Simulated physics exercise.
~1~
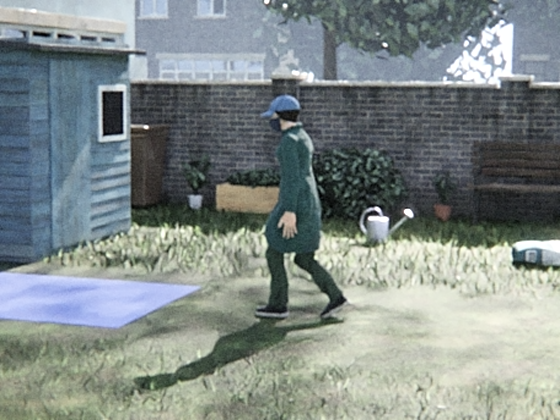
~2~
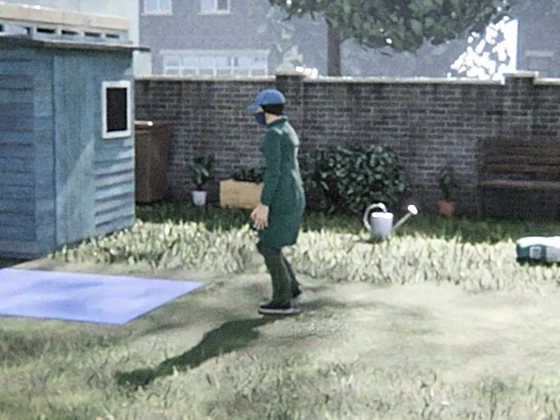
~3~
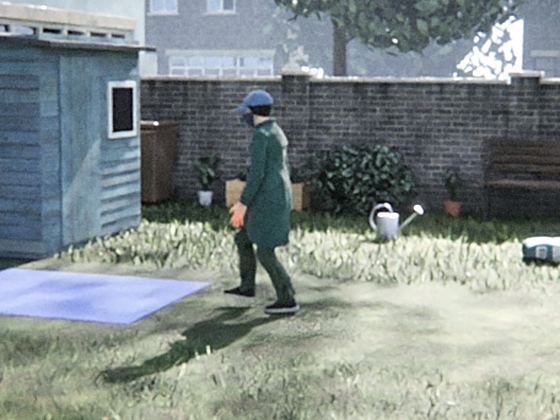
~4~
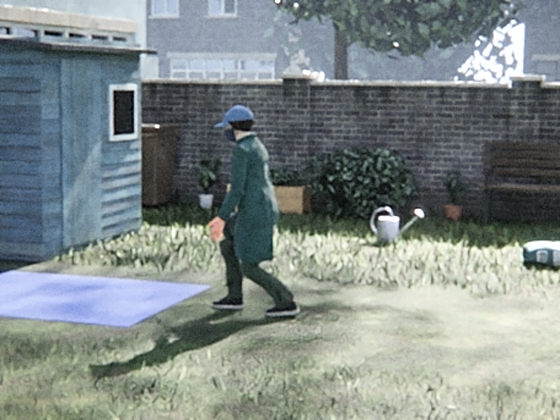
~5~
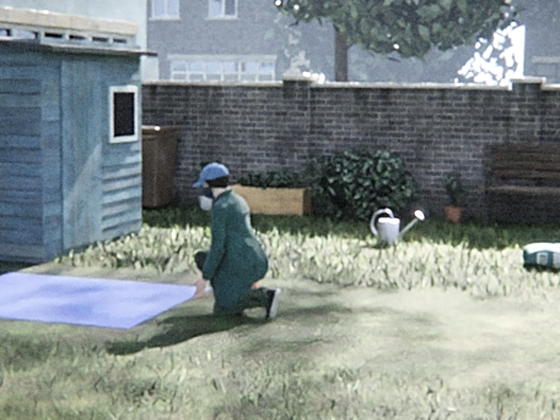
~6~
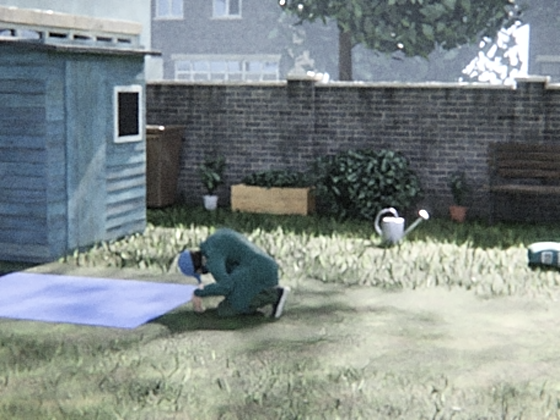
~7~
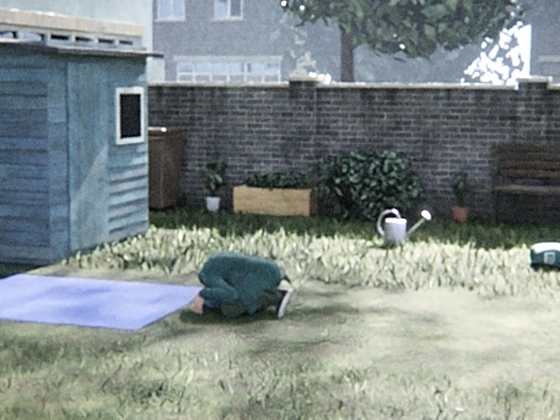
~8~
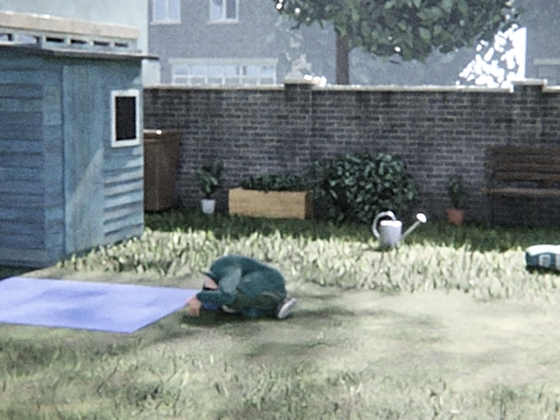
At first, a person in a blue cap, a face covering and a long dark green coat walks left across a sunlit lawn, toward a blue mat lying beside a blue shed. Behind are a brick wall, planters, a bench and a watering can. Near the mat's edge the person slows, then drops into a low crouch, facing it. The back bends forward and the head sinks toward the grass, hands low in front. Finally the person is folded into a tight huddle on the ground, with head, chest and hips all short of the mat's near edge.
